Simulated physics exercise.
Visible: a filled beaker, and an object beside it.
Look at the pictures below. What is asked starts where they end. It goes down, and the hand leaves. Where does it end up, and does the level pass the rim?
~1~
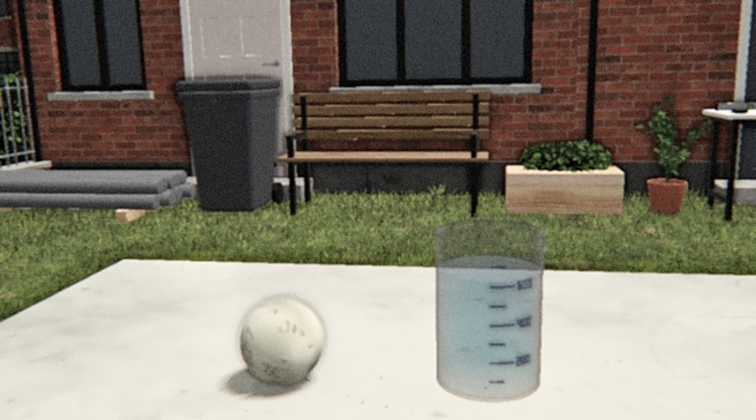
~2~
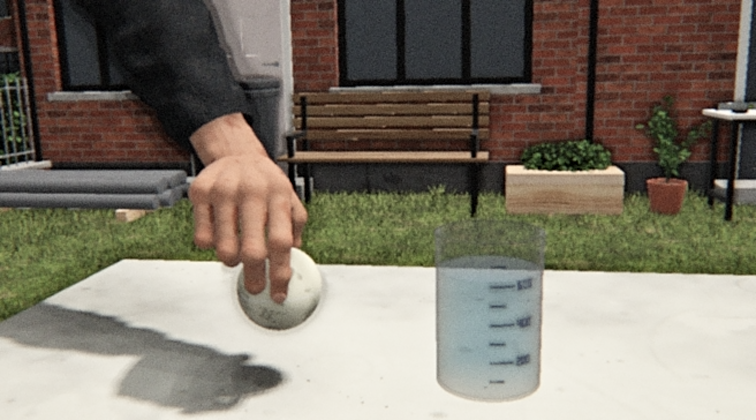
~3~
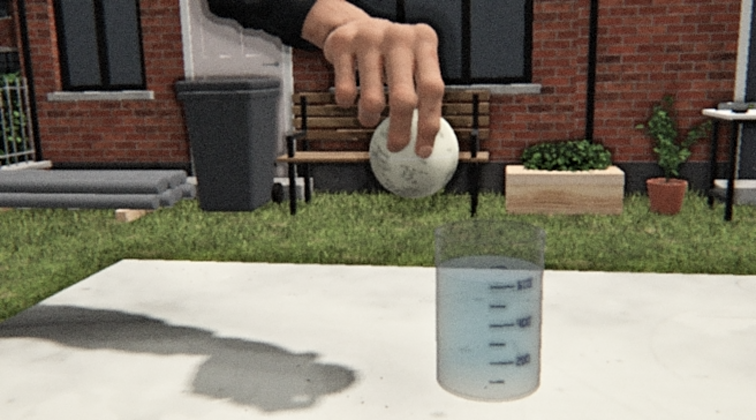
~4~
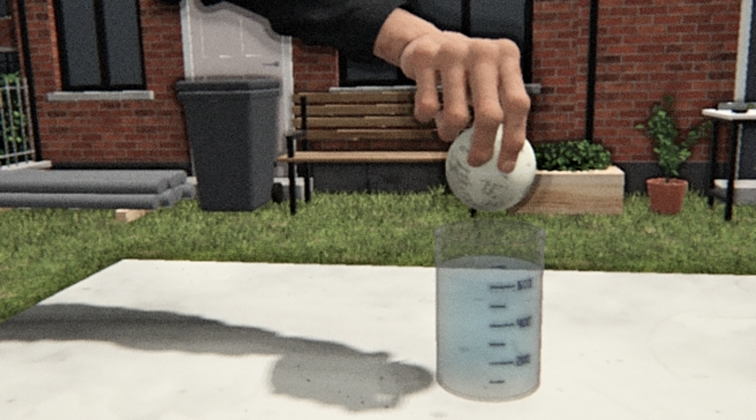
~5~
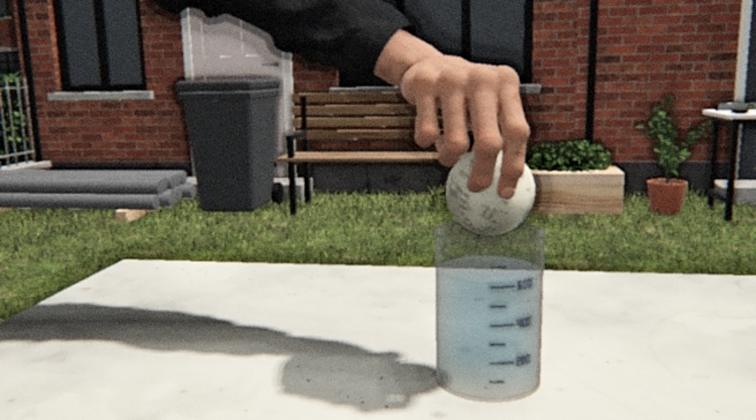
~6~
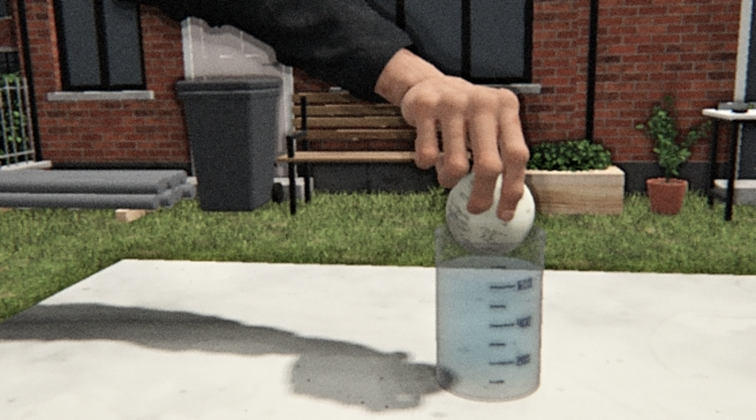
Object: Afloat; beaker: No spill.
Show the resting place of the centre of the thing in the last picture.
My best guess is around (489, 248).
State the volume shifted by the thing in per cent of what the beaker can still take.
I'd put it close to 40 per cent.
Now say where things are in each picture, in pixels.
In the first frame, the tennis ball lies on the top at (282, 342); beaker (489, 304) about three quarters full.
In the second frame, a hand picks up the tennis ball at (280, 288); beaker about three quarters full, surface at (489, 269).
In the third frame, the tennis ball is carried over at (414, 154); beaker (489, 304) about three quarters full.
In the fourth frame, the tennis ball is above the beaker at (490, 168); beaker about three quarters full, surface at (489, 269).
In the fifth frame, the tennis ball comes down at (490, 191); beaker (489, 304) about three quarters full.
In the sixth frame, the tennis ball is just over the surface at (490, 212); beaker about three quarters full, surface at (489, 269).
Next, the tennis ball enters the water; the beaker is about three quarters full.
After that, the tennis ball comes up again; the beaker is nearly full.
Finally, the tennis ball rides on the surface; the beaker is nearly full; the top is dry.
